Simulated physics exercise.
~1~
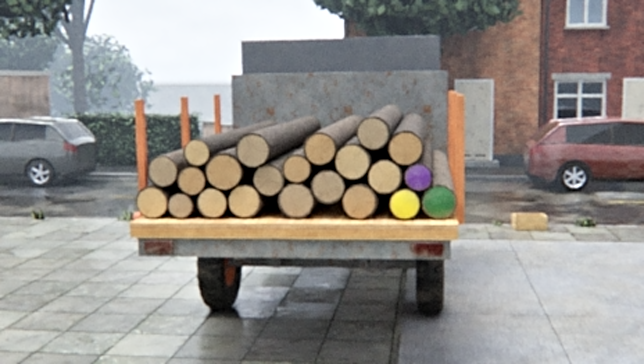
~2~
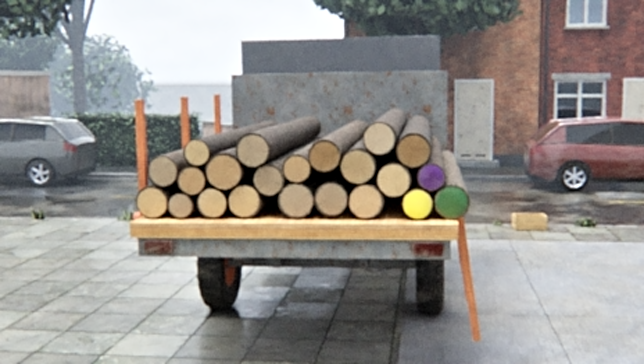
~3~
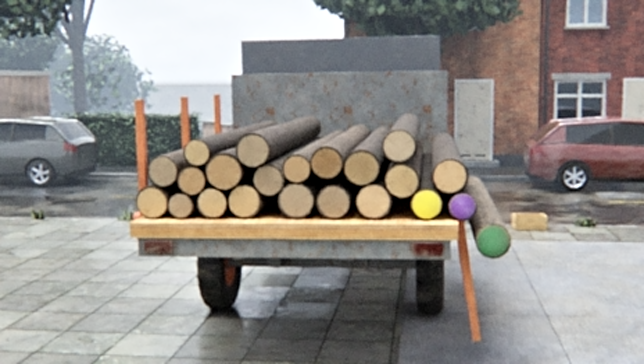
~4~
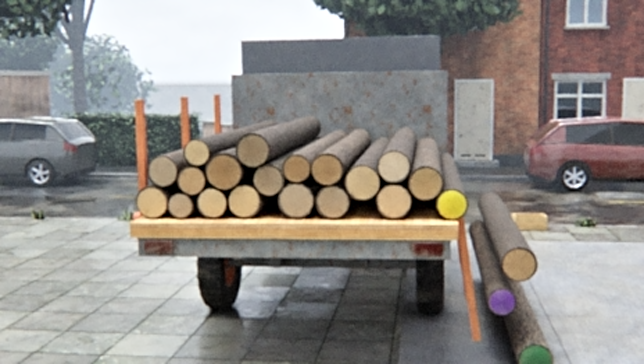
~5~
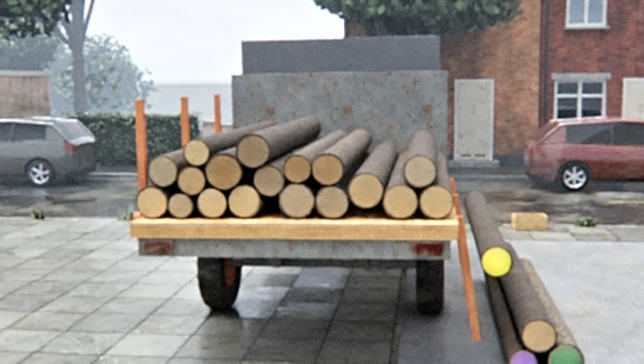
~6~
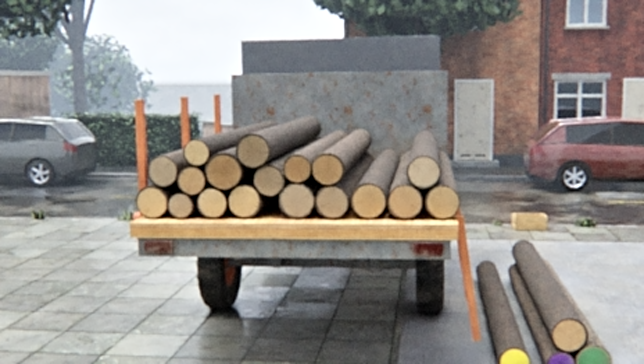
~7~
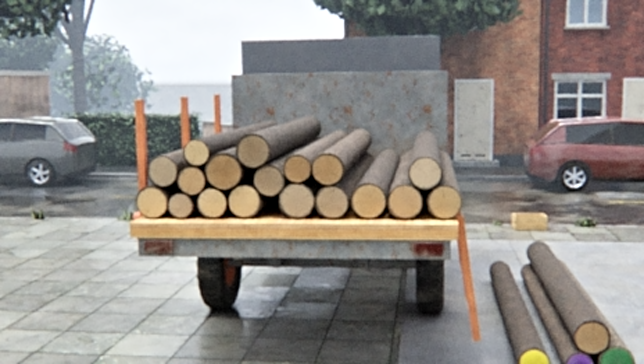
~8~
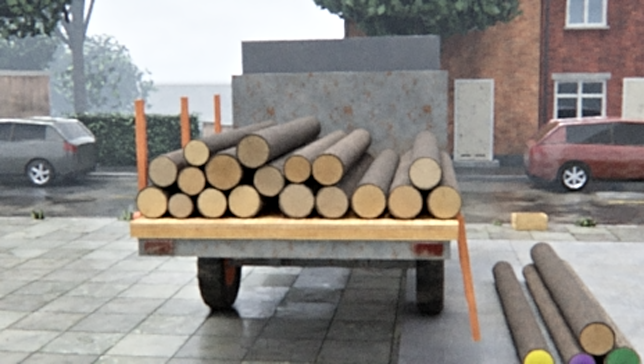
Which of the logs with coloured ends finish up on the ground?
All three do. The green-ended, purple-ended and yellow-ended logs all go over the right side of the truck and end up on the pavement.
The video shows a parked flatbed truck stacked with logs as the orange post on the right swings down. The green-ended and purple-ended logs roll off that side, followed by a plain one and the yellow-ended one, and they end on the pavement while the rest stay aboard.
